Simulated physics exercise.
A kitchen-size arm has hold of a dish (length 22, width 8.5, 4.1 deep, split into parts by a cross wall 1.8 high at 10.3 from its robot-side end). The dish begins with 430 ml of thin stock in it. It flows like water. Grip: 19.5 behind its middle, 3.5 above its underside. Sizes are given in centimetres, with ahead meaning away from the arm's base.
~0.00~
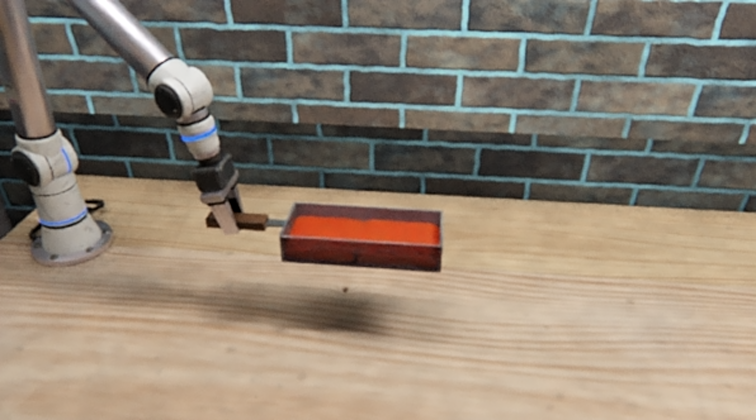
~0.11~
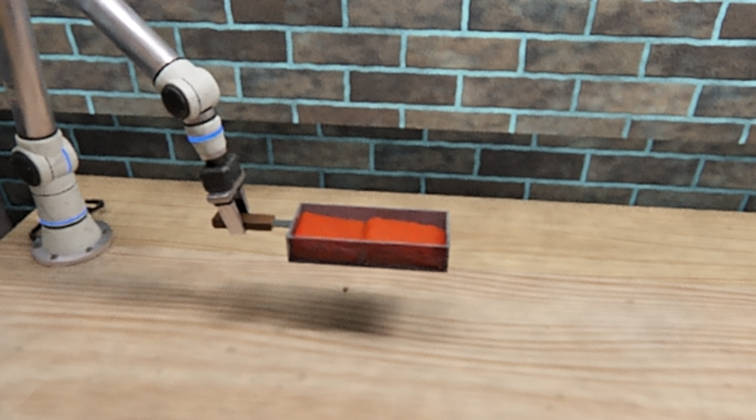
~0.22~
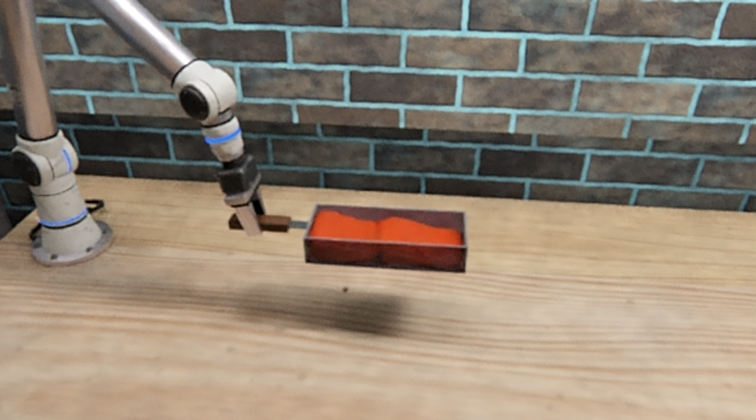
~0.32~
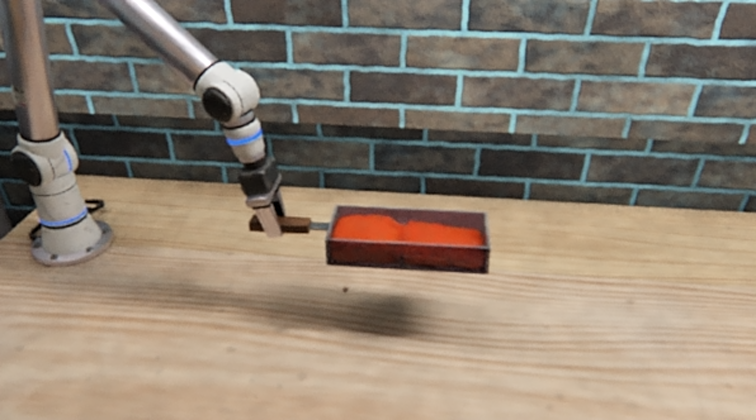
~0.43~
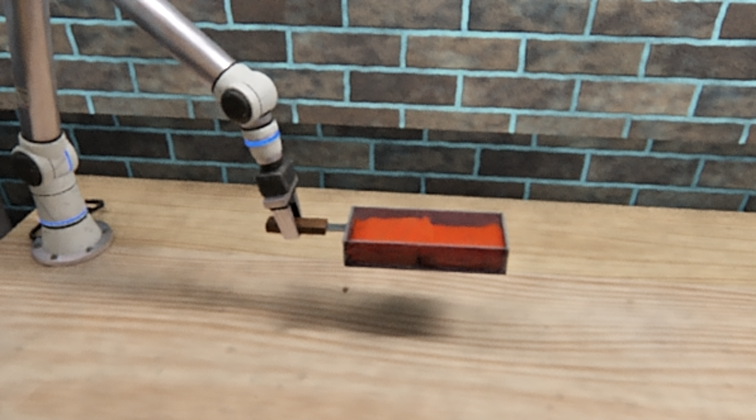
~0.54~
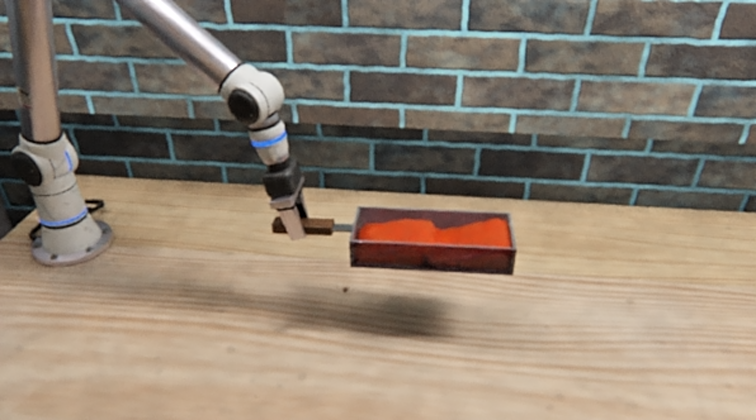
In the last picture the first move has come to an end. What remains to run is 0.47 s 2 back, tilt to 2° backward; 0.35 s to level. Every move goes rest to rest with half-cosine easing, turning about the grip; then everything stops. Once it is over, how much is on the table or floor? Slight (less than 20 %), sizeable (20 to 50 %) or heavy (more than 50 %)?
Slight.
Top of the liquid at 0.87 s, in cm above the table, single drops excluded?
Top height: Around 17 cm.
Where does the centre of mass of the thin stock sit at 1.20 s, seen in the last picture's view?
Centre at roughly (412, 242) px.
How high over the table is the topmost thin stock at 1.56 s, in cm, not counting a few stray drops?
Max height: Around 16 cm.
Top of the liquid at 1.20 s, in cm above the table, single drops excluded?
It reaches up to about 17 cm above the table.
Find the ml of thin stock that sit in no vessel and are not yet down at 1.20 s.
I'd say around 0 ml.
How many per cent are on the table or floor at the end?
It works out at about 0 per cent.
After 0.87 s, tilted 2° backward, liquid up to 18 above the table; 235 ml in the far-side part, 200 ml in the robot-side part.
After 1.20 s, level, liquid up to 17 above the table; 235 ml in the robot-side part, 195 ml in the far-side part.
After 1.56 s, level, liquid up to 17 above the table; 230 ml in the far-side part, 205 ml in the robot-side part.
After 2.36 s, level, liquid up to 17 above the table; 230 ml in the far-side part, 200 ml in the robot-side part.
At rest, 230 ml in the far-side part, 205 ml in the robot-side part. That is 0 % on the table or floor.
